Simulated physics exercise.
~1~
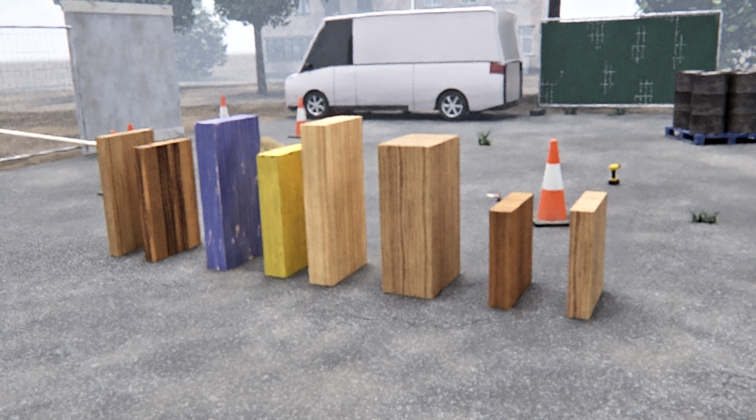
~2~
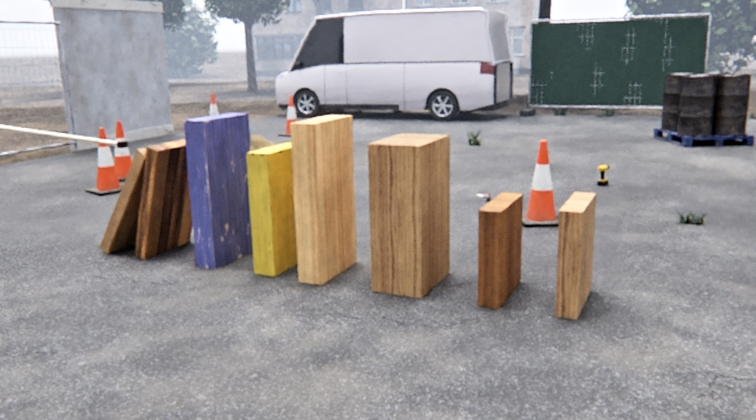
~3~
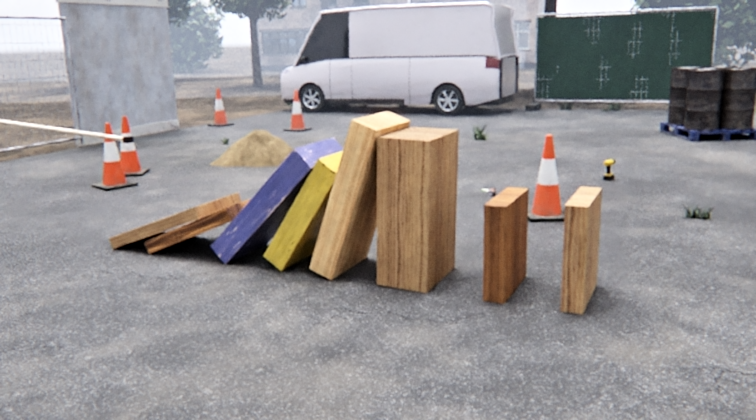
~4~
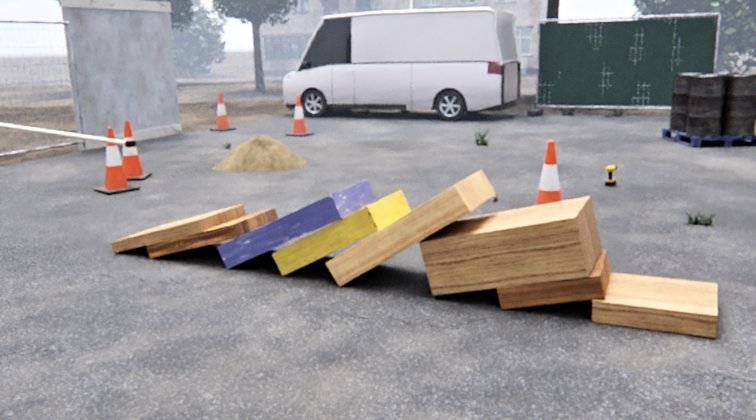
On a grey paved lot with a parked white van and traffic cones, eight upright wooden boards, one blue and one yellow, stand in a row until the leftmost tips right and the others topple in turn, ending with all of them down, several propped on their neighbours.
